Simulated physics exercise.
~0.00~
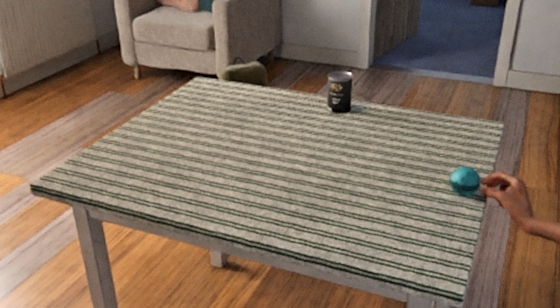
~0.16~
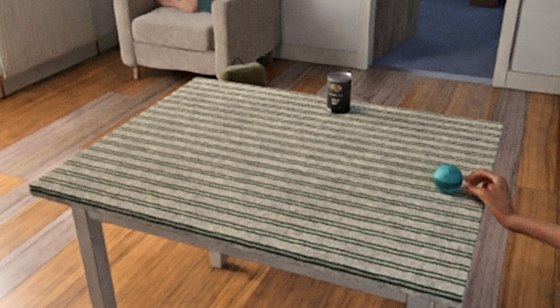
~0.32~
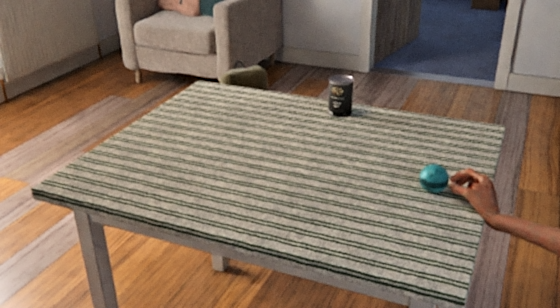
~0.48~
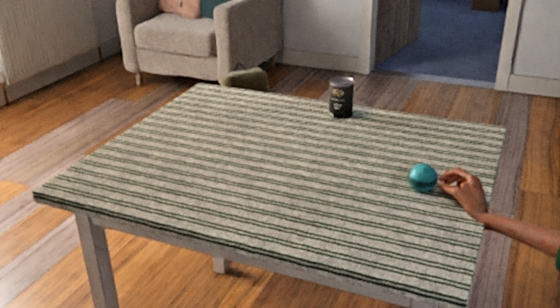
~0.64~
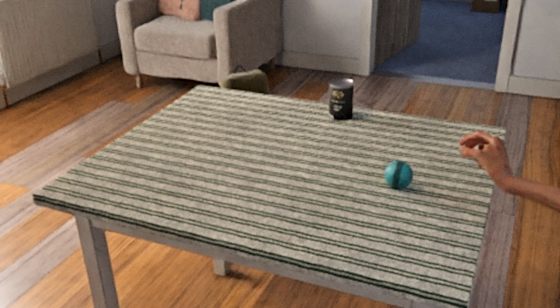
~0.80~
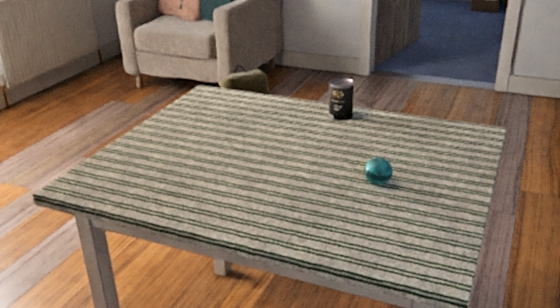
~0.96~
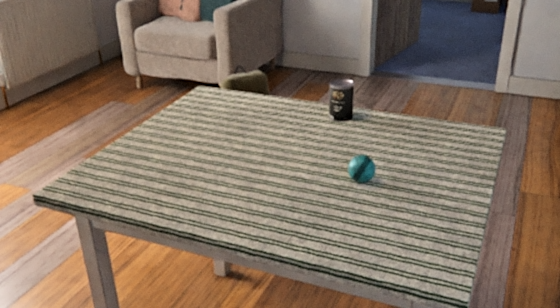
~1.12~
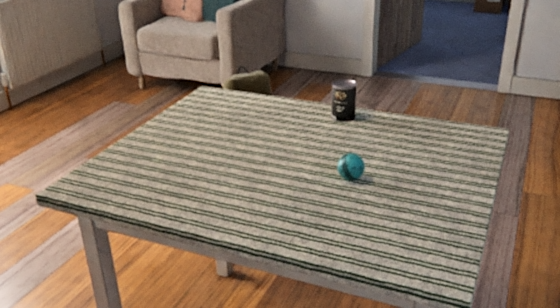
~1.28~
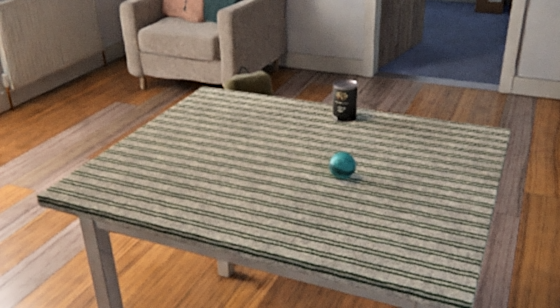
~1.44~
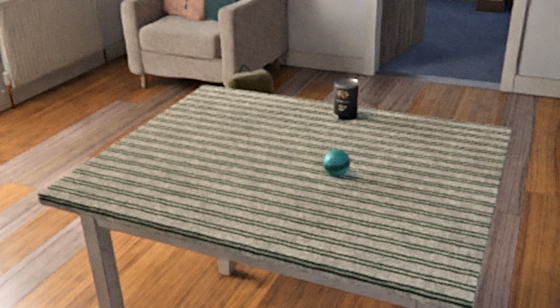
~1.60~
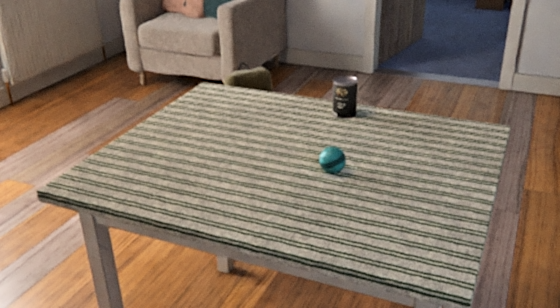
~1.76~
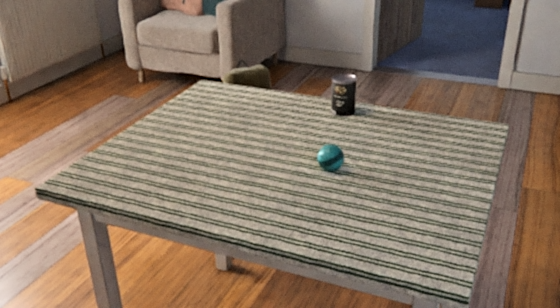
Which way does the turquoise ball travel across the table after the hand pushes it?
The turquoise ball rolls to the left across the table.
A turquoise ball, pushed by a hand, rolls left across a striped table and stops near a black tin.
